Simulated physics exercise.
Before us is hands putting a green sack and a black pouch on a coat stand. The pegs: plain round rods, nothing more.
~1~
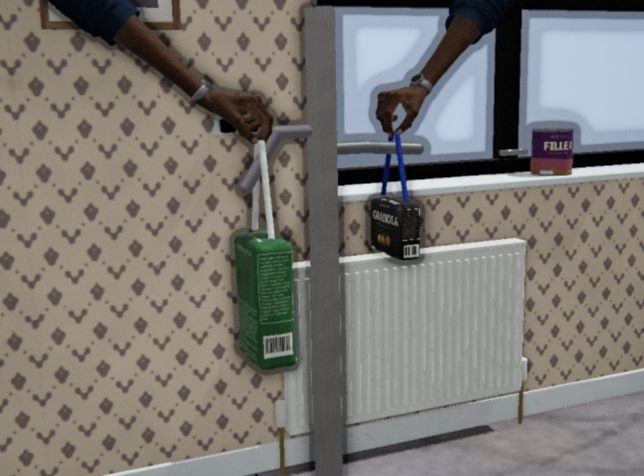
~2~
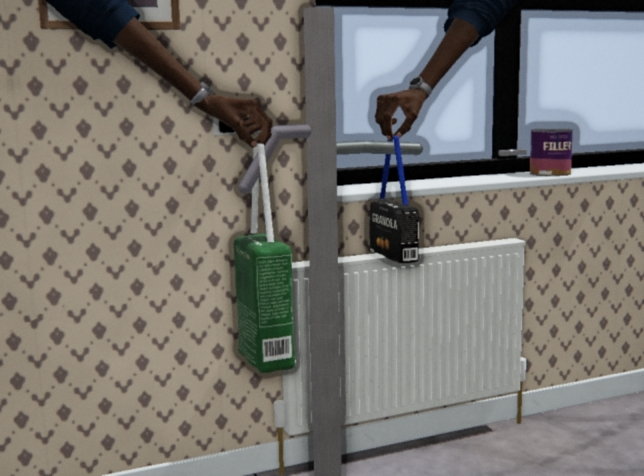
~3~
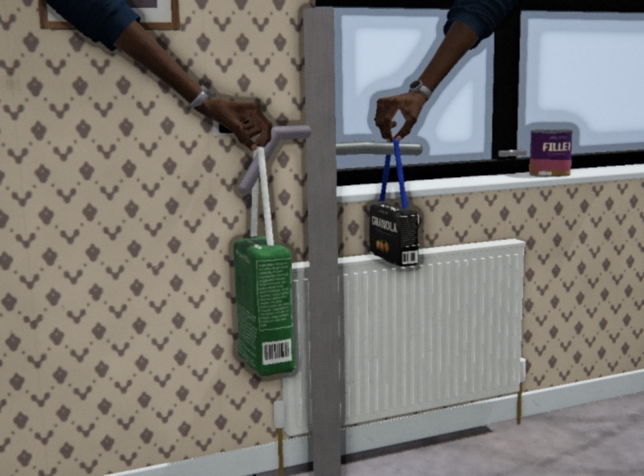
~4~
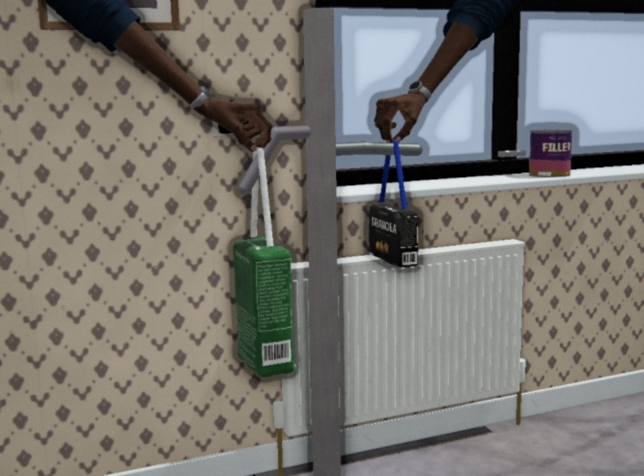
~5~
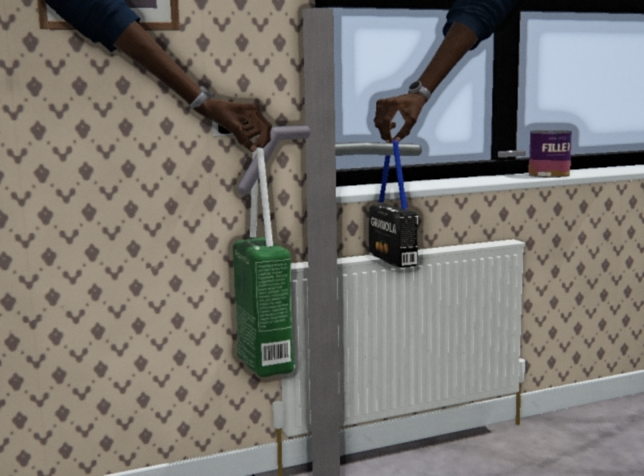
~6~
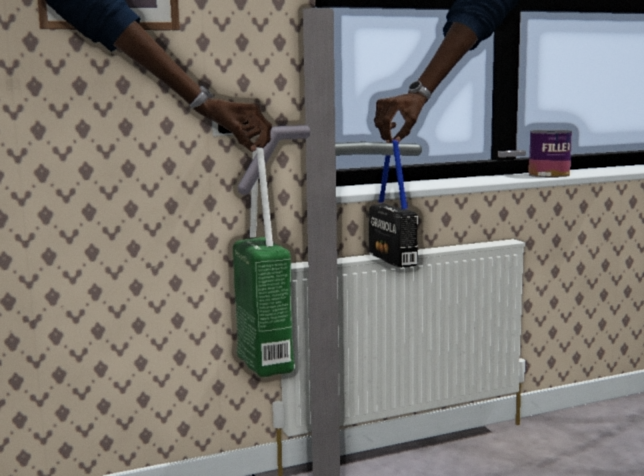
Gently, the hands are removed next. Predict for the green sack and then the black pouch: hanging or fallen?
The green sack falls away. The black pouch does not fall.
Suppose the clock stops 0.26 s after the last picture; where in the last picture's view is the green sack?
Around (266, 391).
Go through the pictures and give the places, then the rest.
The first frame shows green sack (265, 299); black pouch (394, 228); left peg tip (246, 187); right peg tip (418, 149).
The second frame shows green sack (264, 302); black pouch (393, 231).
The third frame shows green sack (264, 306); black pouch (393, 234).
The fourth frame shows green sack (264, 306); black pouch (393, 235).
The fifth frame shows green sack (263, 306); black pouch (392, 235).
The sixth frame shows green sack (263, 306); black pouch (392, 235); left peg tip (245, 188), sloping steeply down; right peg tip (416, 150), about level.
Then, 0.26 s after the last picture, green sack falling near (266, 391); black pouch hanging near (393, 236).
Then, 0.50 s after the last picture, green sack on the floor; black pouch hanging near (394, 237).
At rest, green sack on the floor; black pouch hanging near (395, 237). The green sack drops to the floor and the black pouch remains on its peg.
